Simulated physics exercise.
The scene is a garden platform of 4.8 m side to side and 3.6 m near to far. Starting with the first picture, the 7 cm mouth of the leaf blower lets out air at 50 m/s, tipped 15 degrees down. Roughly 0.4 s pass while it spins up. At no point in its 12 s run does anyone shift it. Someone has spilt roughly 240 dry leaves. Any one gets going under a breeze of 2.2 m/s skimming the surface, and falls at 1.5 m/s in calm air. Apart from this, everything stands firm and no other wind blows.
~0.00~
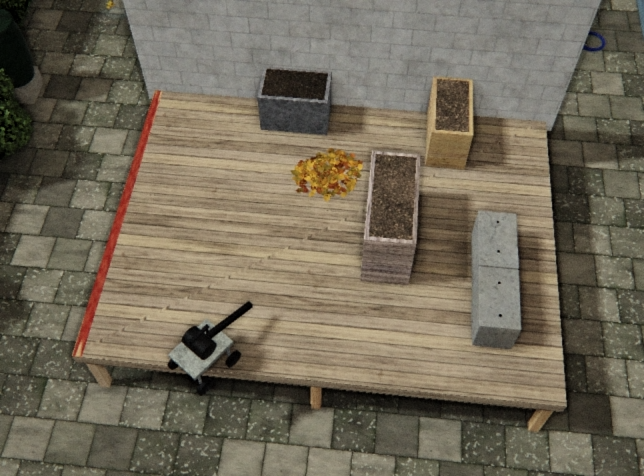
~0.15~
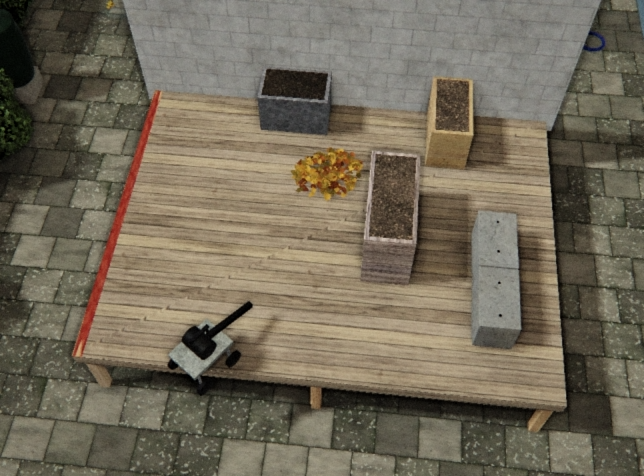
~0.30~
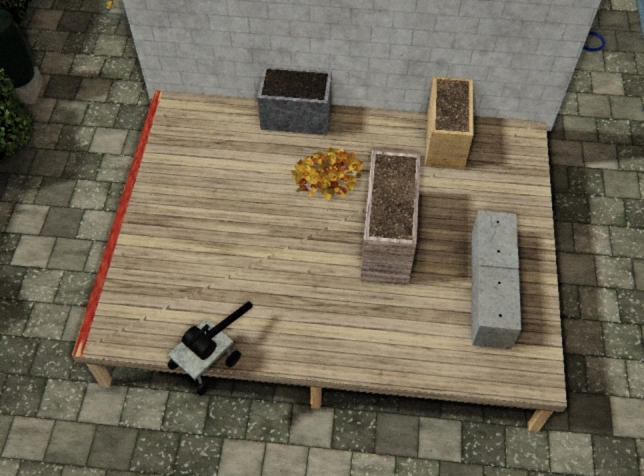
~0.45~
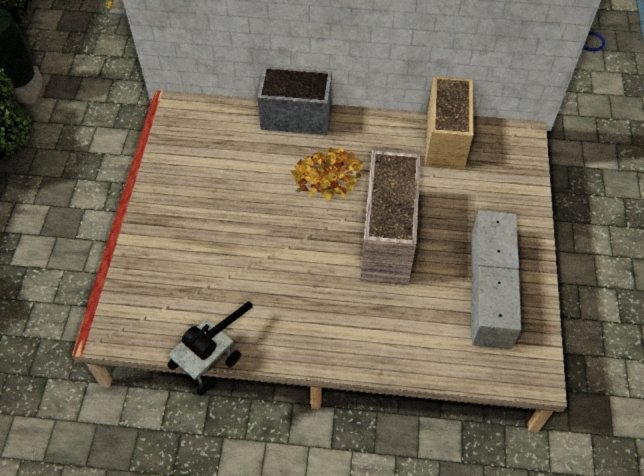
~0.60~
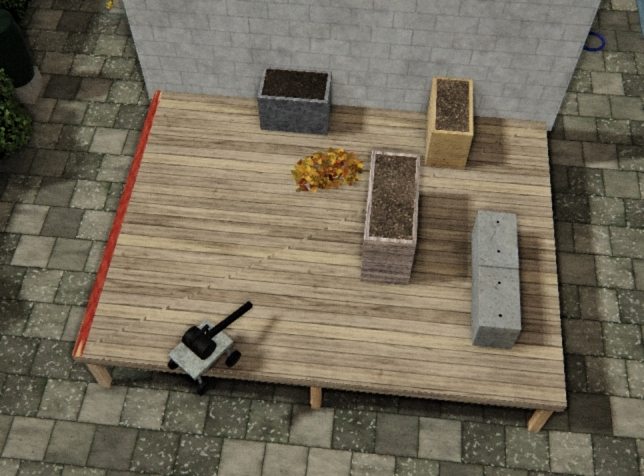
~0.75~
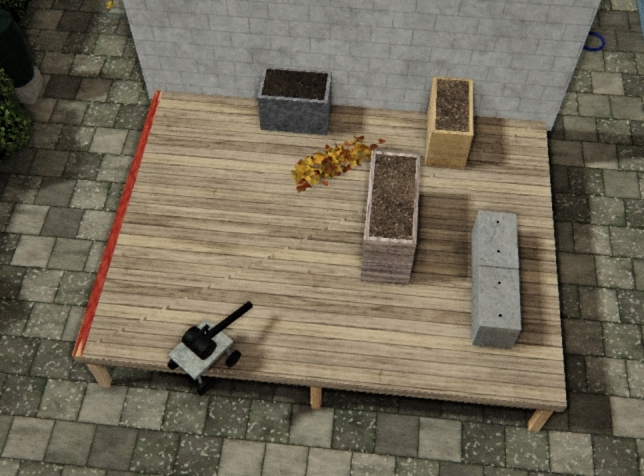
A raised wooden platform with a red left edge stands on grey paving against a pale block wall, seen from high above. A small machine with a black tube sits at the front left, with an orange-yellow leaf pile near the middle and grey, brown and yellowish box-shaped planters and pale grey blocks around it. At first everything is still, then leaves slide away toward the upper right, stretching the pile.
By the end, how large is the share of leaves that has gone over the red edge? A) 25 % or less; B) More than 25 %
A, 25 % or less.
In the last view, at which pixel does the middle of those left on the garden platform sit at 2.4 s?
Near (337, 108).
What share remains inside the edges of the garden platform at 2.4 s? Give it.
Around 100 in a hundred are still there.
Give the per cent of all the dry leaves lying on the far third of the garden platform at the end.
90 %.
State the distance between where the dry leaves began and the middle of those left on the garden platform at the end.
I'd say around 1.0 m.
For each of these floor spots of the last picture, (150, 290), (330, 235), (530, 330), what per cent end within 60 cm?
0 %, 0 %, 0 %.
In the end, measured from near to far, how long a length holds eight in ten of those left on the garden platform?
Around 1.2 m.
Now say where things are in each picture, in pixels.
In the first picture, the middle of the dry leaves is near (327, 173), none has stirred yet and the mouth of the leaf blower is at (250, 304).
In the second picture, the middle of the dry leaves is near (327, 170), none has stirred yet and the red edge is centred on (118, 208).
In the third picture, the middle of the dry leaves is near (327, 170), none has stirred yet, the top of a planter is at (295, 84) and the top of a planter is at (393, 196).
In the fourth picture, the middle of the dry leaves is near (327, 170) and none has stirred yet.
In the fifth picture, the middle of the dry leaves is near (327, 171), the farthest in sight from the leaf blower is at (352, 155) and about 10 % have left their places.
In the sixth picture, the middle of the dry leaves is near (330, 164), the farthest in sight from the leaf blower is at (382, 141) and about 45 % have left their places.
After 2.4 s, 0 % are over the red edge; the middle of those still in play is near (337, 108); 31 % have settled or left.
After 3.8 s, 0 % are over the red edge; the middle of those still in play is near (334, 104); 42 % have settled or left.
After 6.6 s, 0 % are over the red edge; the middle of those still in play is near (329, 106); 52 % have settled or left.
After 12.0 s, at the end, 0 % are over the red edge; the middle of those still in play is near (330, 112).
